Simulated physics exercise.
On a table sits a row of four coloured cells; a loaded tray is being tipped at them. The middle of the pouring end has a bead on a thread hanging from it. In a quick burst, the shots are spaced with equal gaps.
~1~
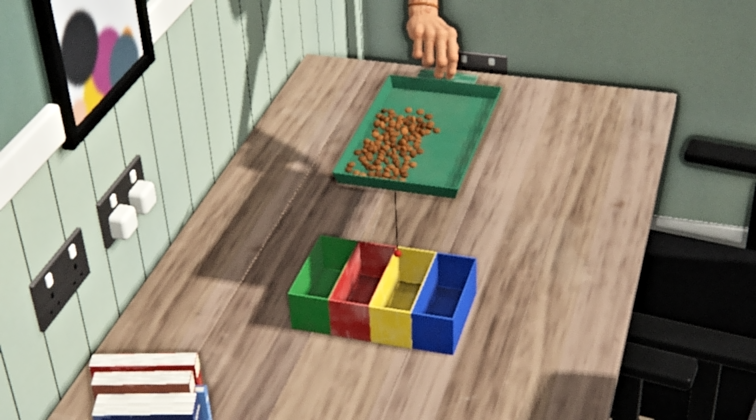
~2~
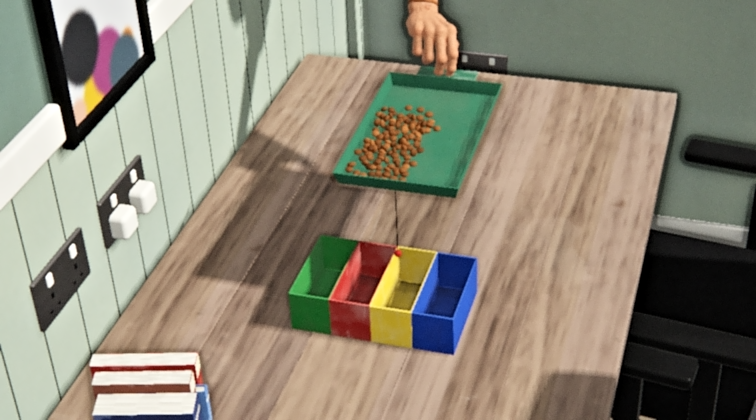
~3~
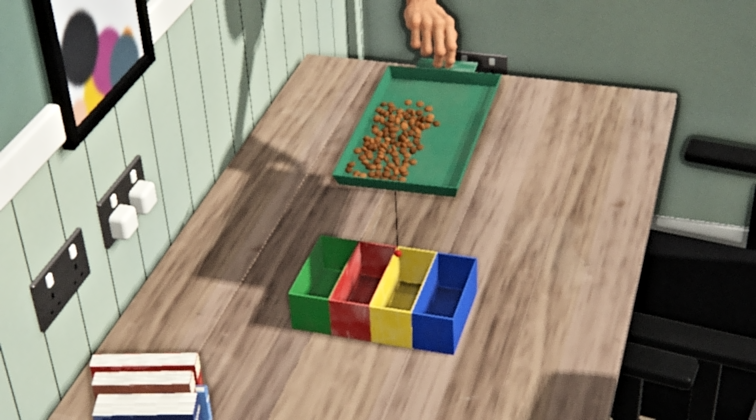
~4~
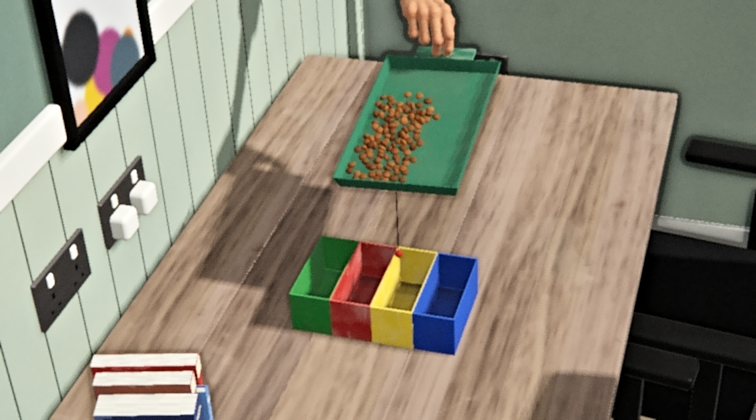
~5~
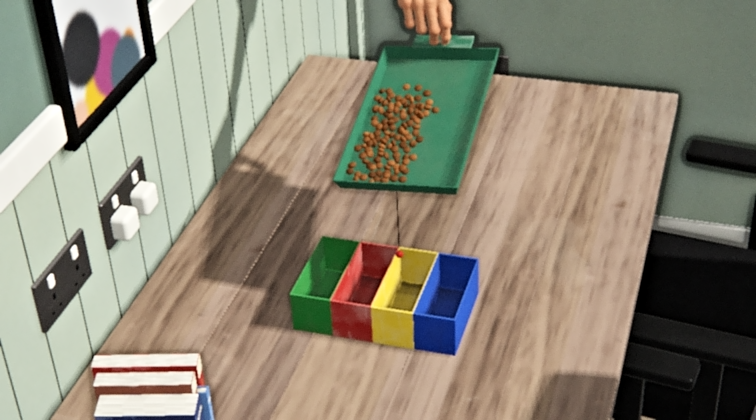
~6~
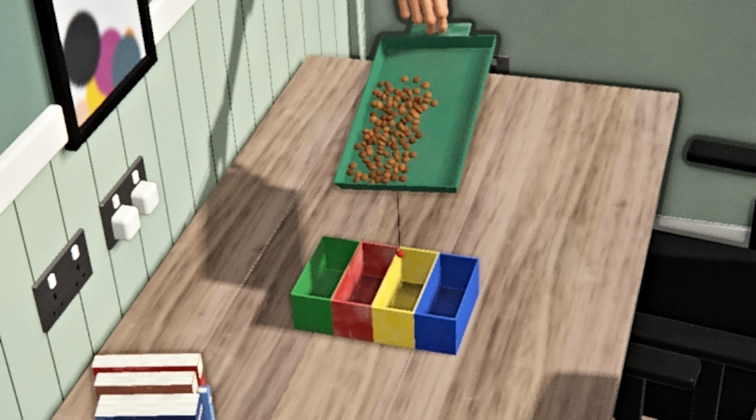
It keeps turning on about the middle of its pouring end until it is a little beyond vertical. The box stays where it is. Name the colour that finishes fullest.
Green.
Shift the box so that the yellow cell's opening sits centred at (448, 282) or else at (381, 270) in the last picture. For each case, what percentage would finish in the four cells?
The first comes to 30 percent and the second to 100 percent.
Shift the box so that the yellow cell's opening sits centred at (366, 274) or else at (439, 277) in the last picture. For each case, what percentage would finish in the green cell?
Respectively 0 % and 50 %.
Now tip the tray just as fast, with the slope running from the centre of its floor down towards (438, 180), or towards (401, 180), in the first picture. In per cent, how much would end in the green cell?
You'd see roughly 0 per cent the first time and 10 per cent the second.
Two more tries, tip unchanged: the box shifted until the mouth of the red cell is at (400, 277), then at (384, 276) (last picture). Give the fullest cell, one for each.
The first time that green cell comes out on top, the second time the cell in green.
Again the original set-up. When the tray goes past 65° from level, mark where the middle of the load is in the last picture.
Its middle sits at about pixel (358, 177).
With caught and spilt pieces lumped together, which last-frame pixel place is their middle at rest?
Close to (340, 303) in the last view.
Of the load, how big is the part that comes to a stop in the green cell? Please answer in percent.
About 60 per cent.
Soon after the last picture, tray tipped steeply; nearly all on the tray; a stray few in the green cell; a small part falling or outside the box.
A little later, tray tipped past a quarter turn; a small part on the tray; about half in the green cell; about a quarter in the red cell; a stray few in the yellow cell; a small part falling or outside the box.
Later still, tray tipped past a quarter turn; about two thirds in the green cell; about a third in the red cell; a stray few in the yellow cell; a stray few falling or outside the box.
At rest, tray tipped past a quarter turn; about two thirds in the green cell; about a third in the red cell; a stray few in the yellow cell; none in the blue cell; a stray few outside the box.
